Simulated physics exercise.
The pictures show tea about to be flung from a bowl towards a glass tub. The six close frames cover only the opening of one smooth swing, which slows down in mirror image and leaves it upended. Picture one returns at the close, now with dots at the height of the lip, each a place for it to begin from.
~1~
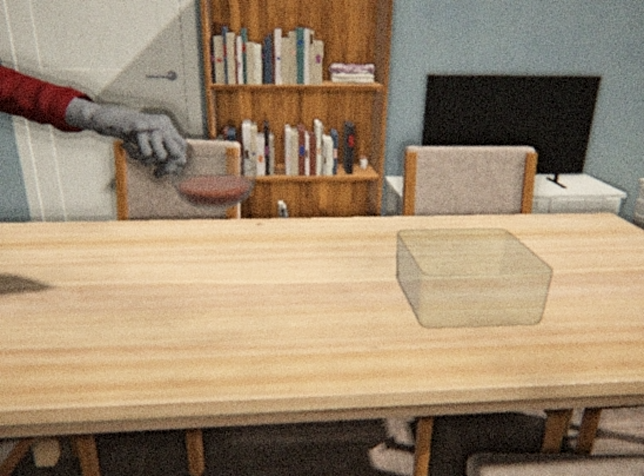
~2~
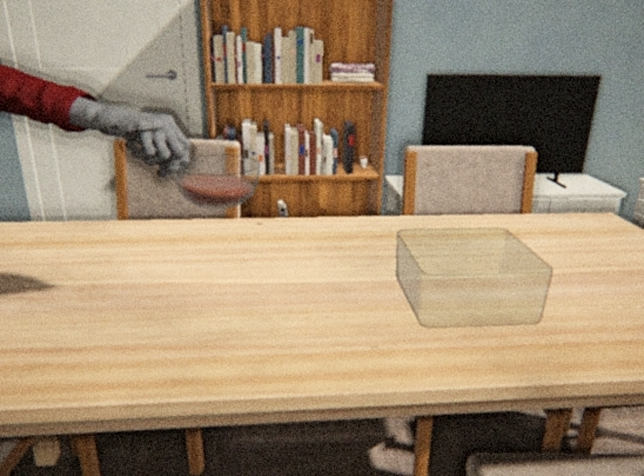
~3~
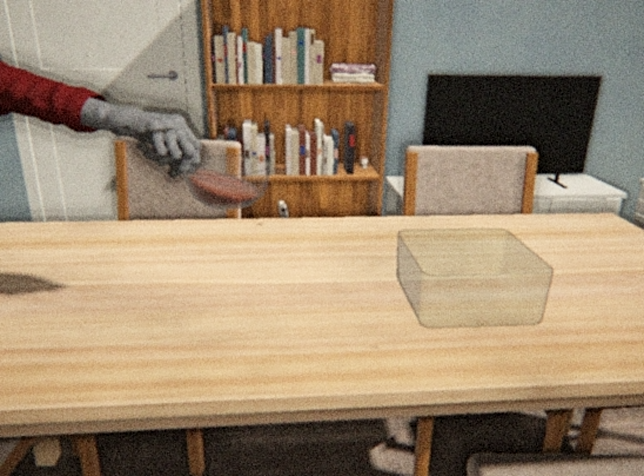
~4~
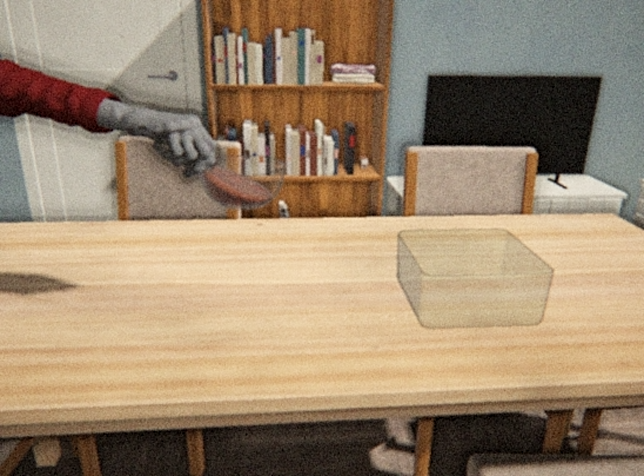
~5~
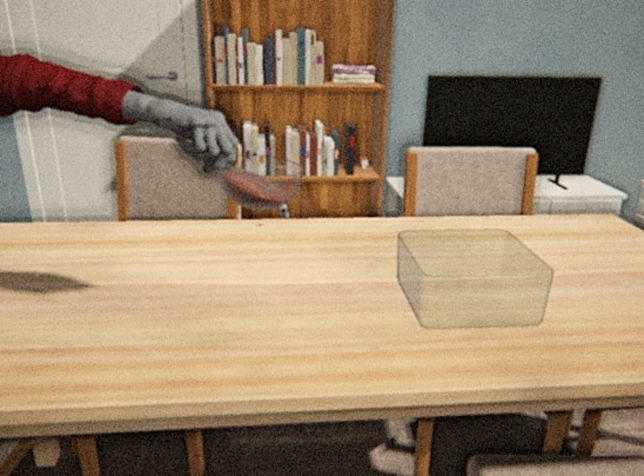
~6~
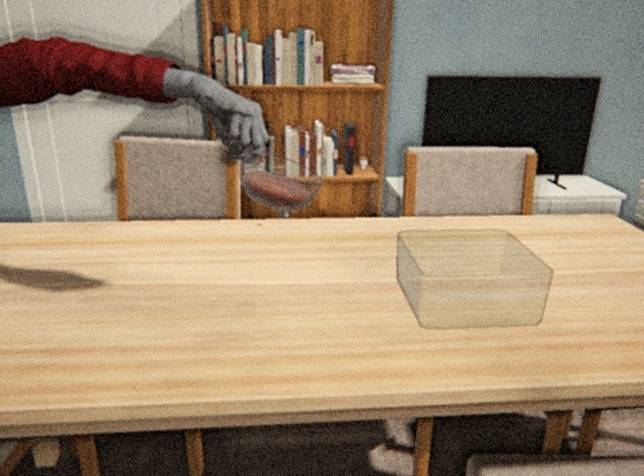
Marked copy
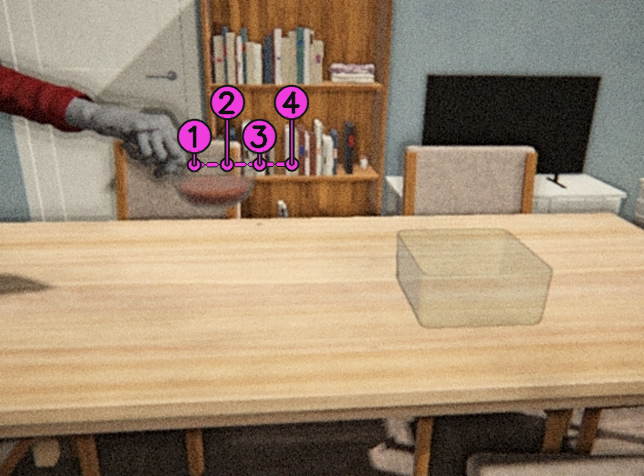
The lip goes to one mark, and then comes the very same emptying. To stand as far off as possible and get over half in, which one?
Spot 4 just does it.
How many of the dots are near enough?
One of the four.
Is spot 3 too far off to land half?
Yes.
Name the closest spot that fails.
That is spot 3.
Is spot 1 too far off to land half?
Yes, that goes wrong.
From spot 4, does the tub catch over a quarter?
Yes, clearly.
On the marked copy, 1 at (194, 164); 2 at (227, 164); 3 at (259, 164); 4 at (291, 164).
If 1 is chosen, about 0 % lands in the tub, 100 % falls short.
If 2 is chosen, about 0 % lands in the tub, 99 % falls short.
If 3 is chosen, about 28 % lands in the tub, 67 % falls short and 5 % goes beside or beyond.
If 4 is chosen, about 71 % lands in the tub, 21 % falls short and 8 % goes beside or beyond.
